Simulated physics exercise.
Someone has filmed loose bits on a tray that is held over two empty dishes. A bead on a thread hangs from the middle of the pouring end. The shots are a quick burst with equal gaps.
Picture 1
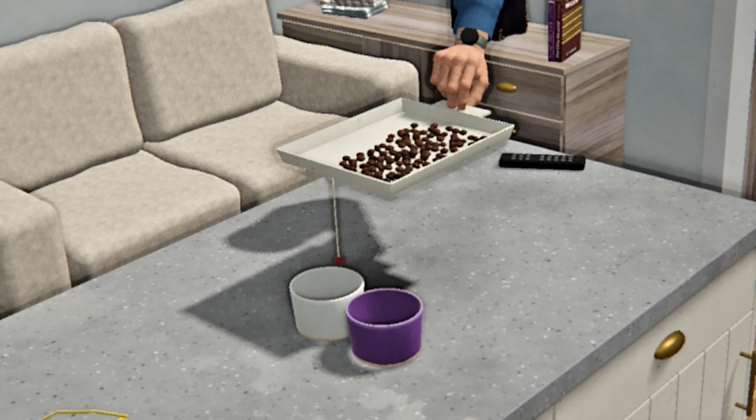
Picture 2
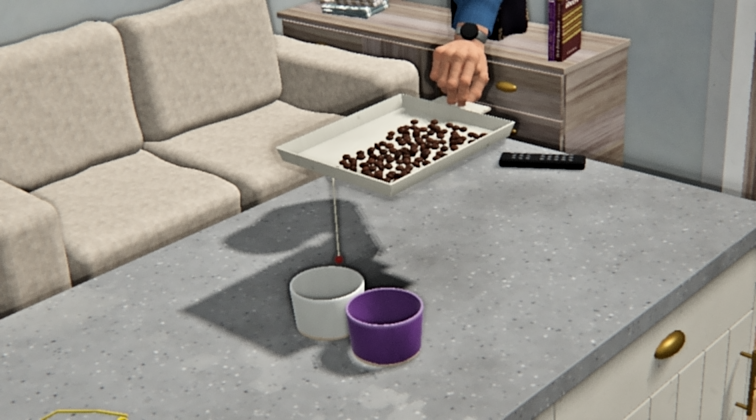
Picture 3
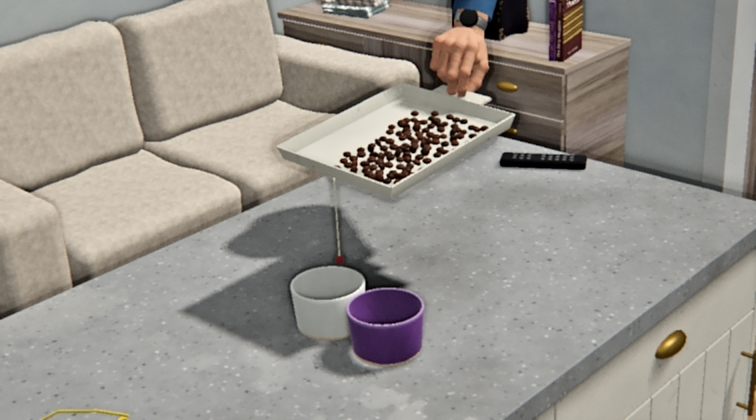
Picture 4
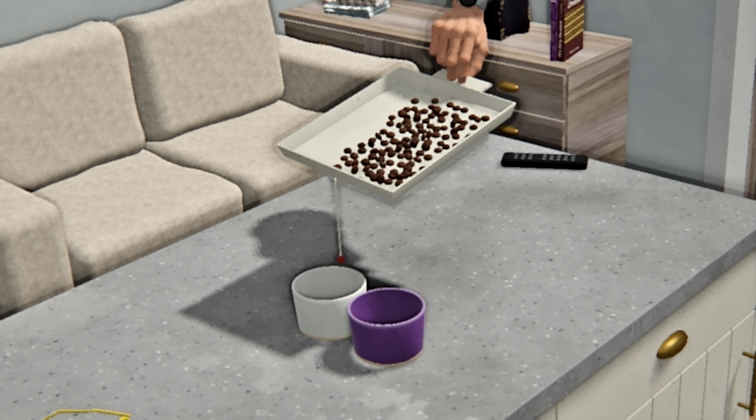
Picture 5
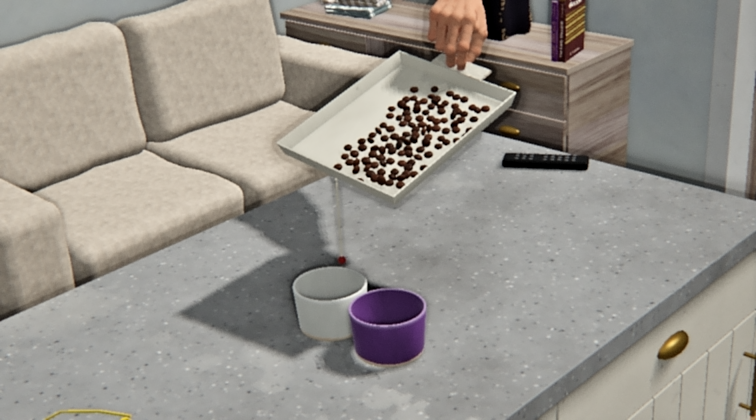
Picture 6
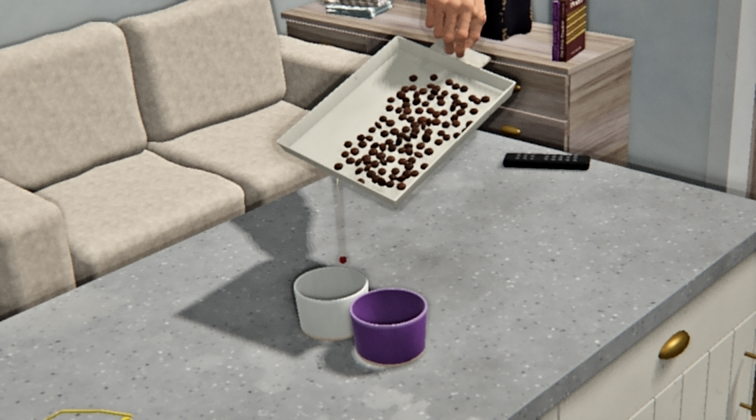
A hand steadily tilts a pale tray of small brown pieces above white and purple dishes.
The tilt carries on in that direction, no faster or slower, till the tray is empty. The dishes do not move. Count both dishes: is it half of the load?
In the dishes lies over half of it.
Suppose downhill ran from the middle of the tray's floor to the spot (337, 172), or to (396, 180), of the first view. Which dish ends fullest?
In turn: The left dish; the right-hand dish.
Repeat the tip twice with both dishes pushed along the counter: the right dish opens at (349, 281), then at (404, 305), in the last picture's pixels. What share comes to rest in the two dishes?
Near 20 % and 80 %.
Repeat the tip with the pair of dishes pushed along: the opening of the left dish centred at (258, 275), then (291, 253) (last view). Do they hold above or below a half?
The first try: The smaller part. The second: The smaller part.
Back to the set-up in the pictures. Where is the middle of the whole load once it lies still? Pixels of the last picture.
Around (385, 337).
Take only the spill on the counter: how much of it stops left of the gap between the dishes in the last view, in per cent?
Near 0 %.
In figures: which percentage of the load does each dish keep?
About: Left dish 10, right dish 60 per cent.
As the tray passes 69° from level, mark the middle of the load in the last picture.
Around (386, 189).
Just after the last frame, tray tipped steeply; almost all on the tray; about a tenth in the air.
A moment on, tray tipped past a quarter turn; about a tenth on the tray; roughly two thirds in the right dish; about a tenth in the left dish; about a tenth outside both; roughly a quarter in the air.
Further on, tray tipped past a quarter turn; roughly two thirds in the right dish; about a tenth in the left dish; roughly a quarter outside both.
When it is over, tray tipped past a quarter turn; roughly two thirds in the right dish; about a tenth in the left dish; roughly a quarter outside both.
